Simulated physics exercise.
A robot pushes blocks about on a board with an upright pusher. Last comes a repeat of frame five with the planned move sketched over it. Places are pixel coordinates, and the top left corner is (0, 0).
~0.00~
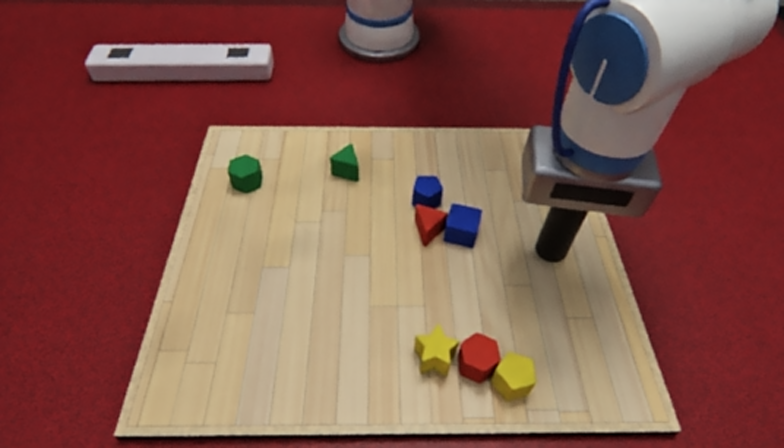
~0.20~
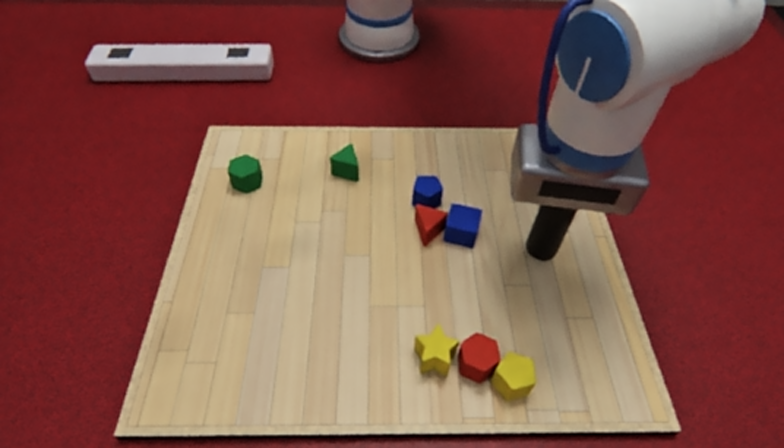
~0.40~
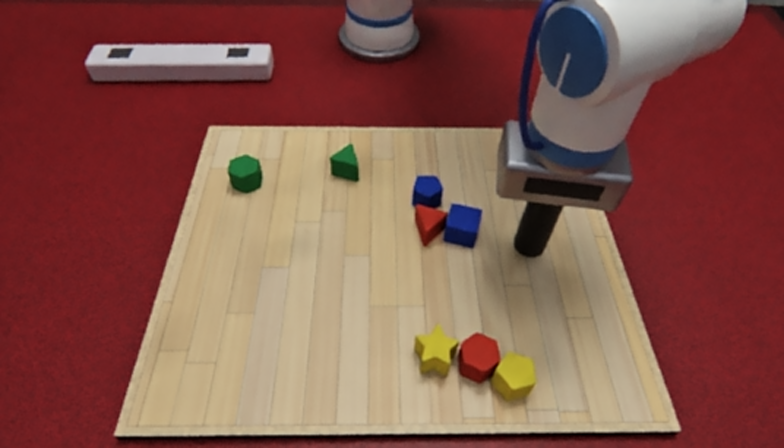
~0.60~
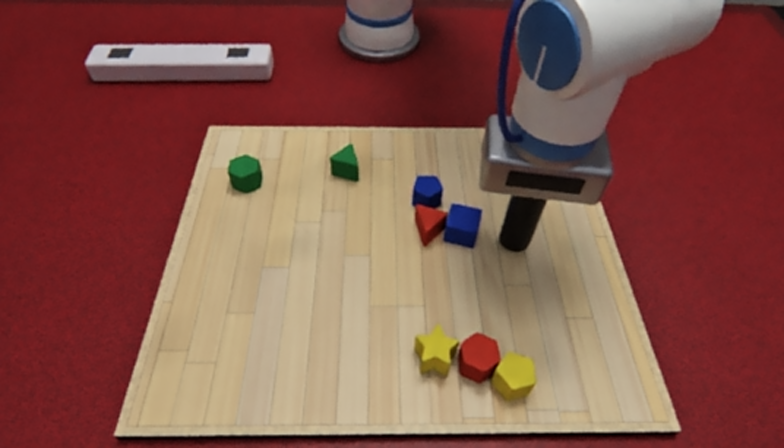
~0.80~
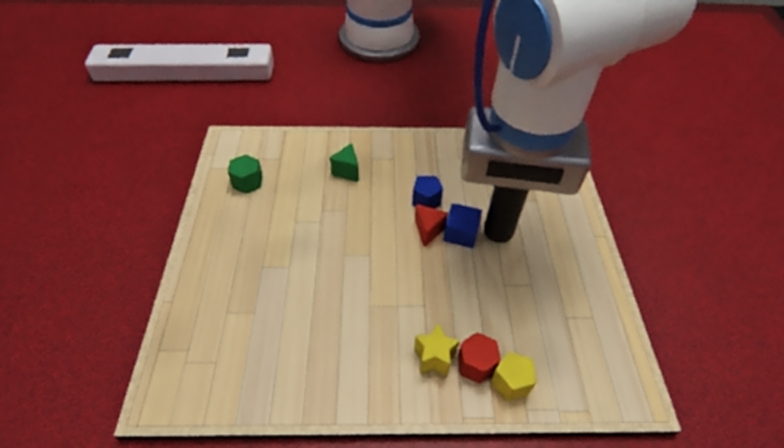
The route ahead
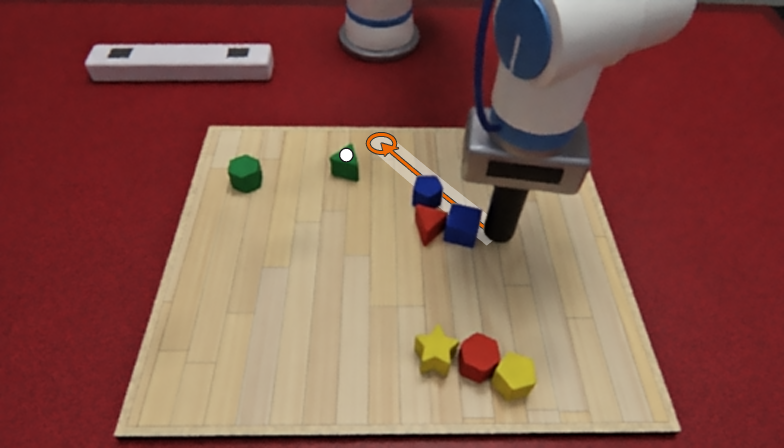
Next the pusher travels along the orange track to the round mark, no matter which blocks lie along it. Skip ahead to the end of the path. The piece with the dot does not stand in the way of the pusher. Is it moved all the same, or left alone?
Same place.
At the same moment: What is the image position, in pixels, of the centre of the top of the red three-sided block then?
Final place: (414, 219).
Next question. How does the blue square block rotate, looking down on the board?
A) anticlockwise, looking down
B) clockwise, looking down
A
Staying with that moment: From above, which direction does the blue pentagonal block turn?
From the top: Counterclockwise.
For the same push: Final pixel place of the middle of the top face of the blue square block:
The spot you're after is about (445, 211) in the image.
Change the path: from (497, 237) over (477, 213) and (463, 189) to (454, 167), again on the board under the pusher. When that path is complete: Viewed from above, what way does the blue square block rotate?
It goes round opposite to clock hands.
Path on the board, in a line from (497, 237) to (382, 143); the dot is on the green three-sided block.
On the path given first. One third of the way, pusher (455, 197); blue pentagonal block (426, 184); red three-sided block (414, 219); blue square block (445, 211), turned 60° anticlockwise.
Two thirds of the way, pusher (416, 165); blue pentagonal block (406, 177), turned 85° anticlockwise; red three-sided block (414, 219); blue square block (445, 211), turned 60° anticlockwise.
At the end, pusher (382, 137); green three-sided block in place; blue pentagonal block (406, 177), turned 85° anticlockwise; red three-sided block (414, 219); blue square block (445, 211), turned 60° anticlockwise.
